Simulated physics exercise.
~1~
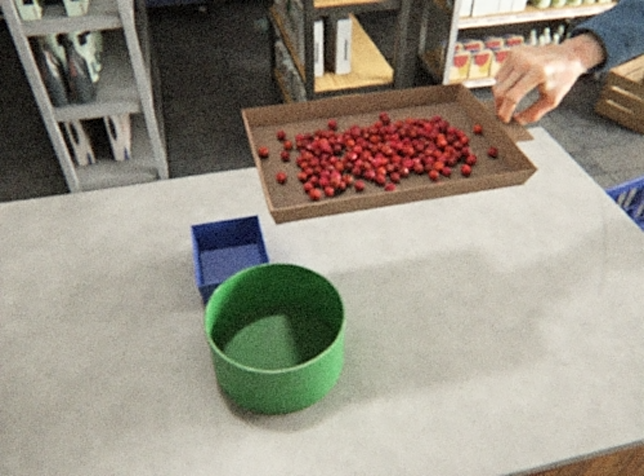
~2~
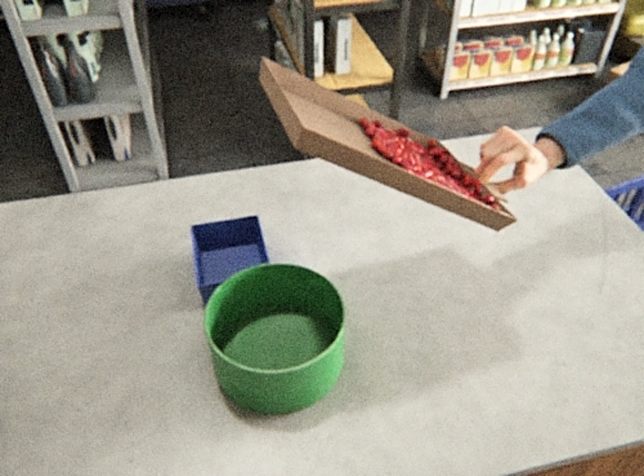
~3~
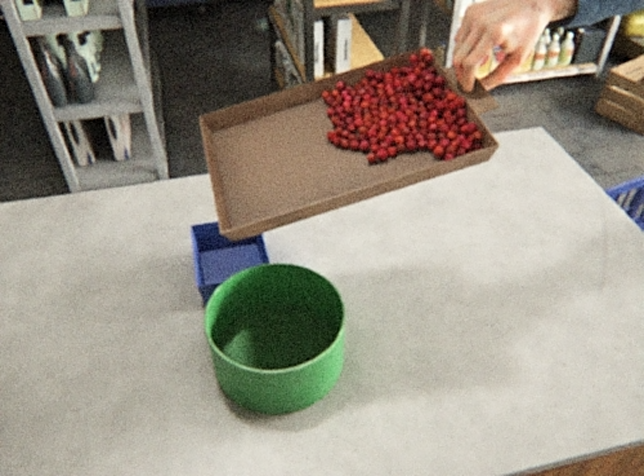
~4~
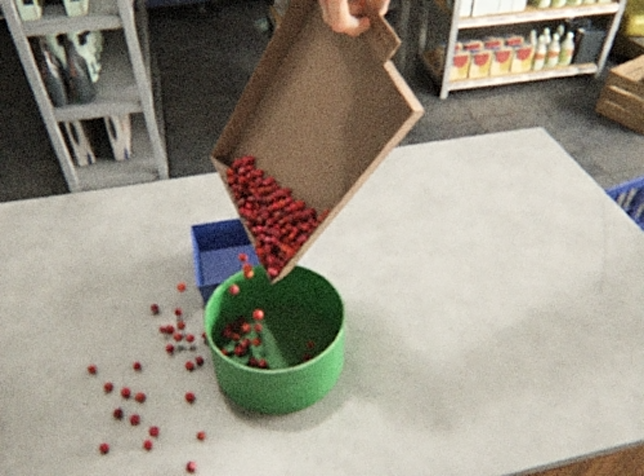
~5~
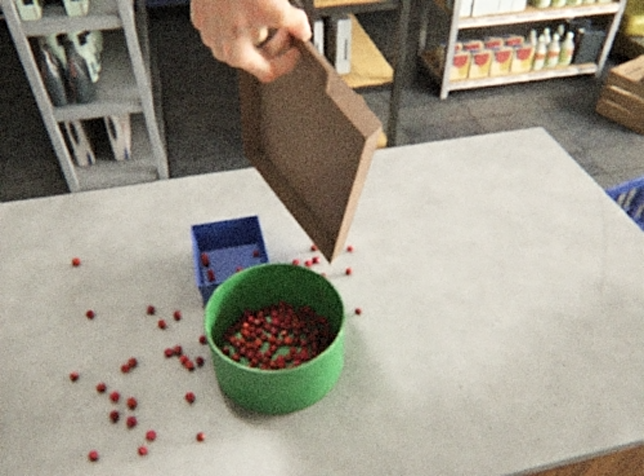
To begin with, a hand holds a shallow brown tray of small red cranberries above a pale table, where a green pot stands in front of a small blue tin. The hand tips the tray down to the right, and the berries slide together near that side. It then swings the tray to the left with the berries still gathered at the right. Next the tray tilts steeply, and berries pour into the pot while others scatter across the table. Finally the tray hangs empty on its edge, with most berries in the pot, many on the table and a few in the tin.
